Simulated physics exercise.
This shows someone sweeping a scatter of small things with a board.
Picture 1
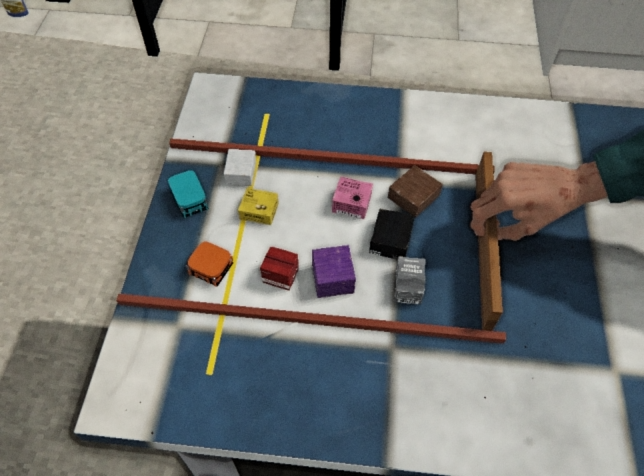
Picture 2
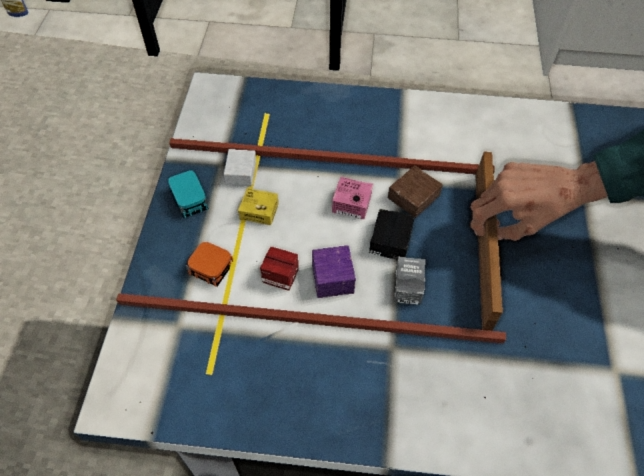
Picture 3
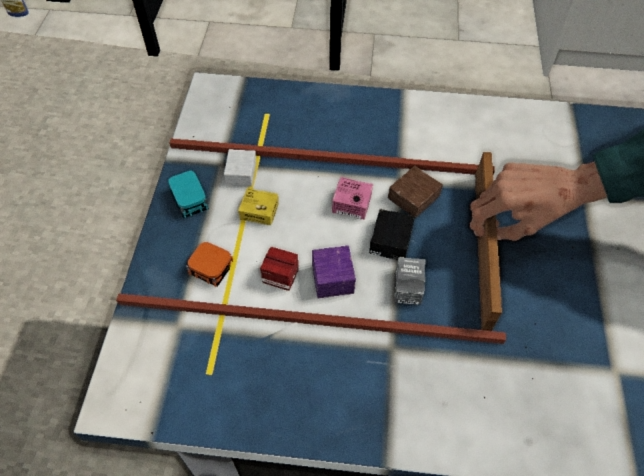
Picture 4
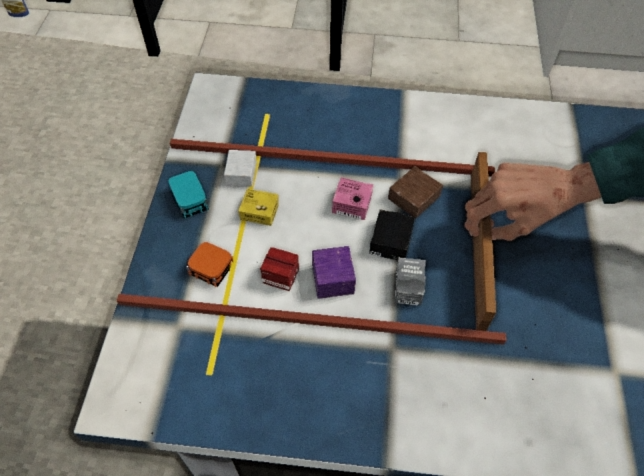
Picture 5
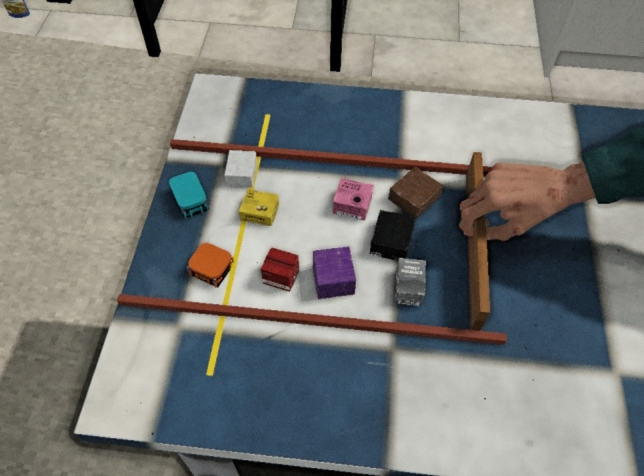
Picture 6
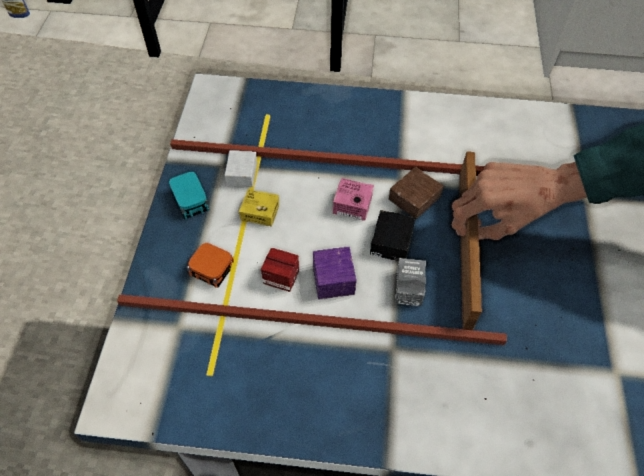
On a table patterned in blue and white checks, above a pale floor, the view looks down from a fixed, raised angle. Turquoise and orange items lie left of a yellow tape line, a white block and yellow box beside it, and red, purple, pink, black, brown and grey ones further right, between two reddish rails. A hand at right holds a wooden board still, then slides it slightly left, touching nothing.
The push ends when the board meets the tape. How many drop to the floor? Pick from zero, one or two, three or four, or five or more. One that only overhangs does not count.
As it turns out, the number that fall off is one or two.
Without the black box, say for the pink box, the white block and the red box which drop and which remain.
The pink box survives, the white block stays on, the red box remains up.
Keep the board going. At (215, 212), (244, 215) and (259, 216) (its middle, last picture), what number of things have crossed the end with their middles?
The counts: 4, 2 and 1.
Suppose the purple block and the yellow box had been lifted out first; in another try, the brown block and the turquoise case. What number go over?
It would be 0 and 1.
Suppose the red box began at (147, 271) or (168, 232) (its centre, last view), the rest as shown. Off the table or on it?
Place by place, it drops off; holds on.
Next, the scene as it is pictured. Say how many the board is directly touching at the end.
In contact: 3.
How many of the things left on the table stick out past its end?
It comes to 1.
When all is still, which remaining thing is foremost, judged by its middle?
The yellow box ends nearest.
Soon after, none off yet; turquoise case at rest near (189, 195); orange case at rest near (211, 265); white block at rest near (241, 169).
After that, none off yet; turquoise case displaced about its own width near (159, 194); orange case displaced well along near (155, 259); white block displaced a little near (226, 165).
In the end, the number that fall off is one or two; gone, orange case and turquoise case.
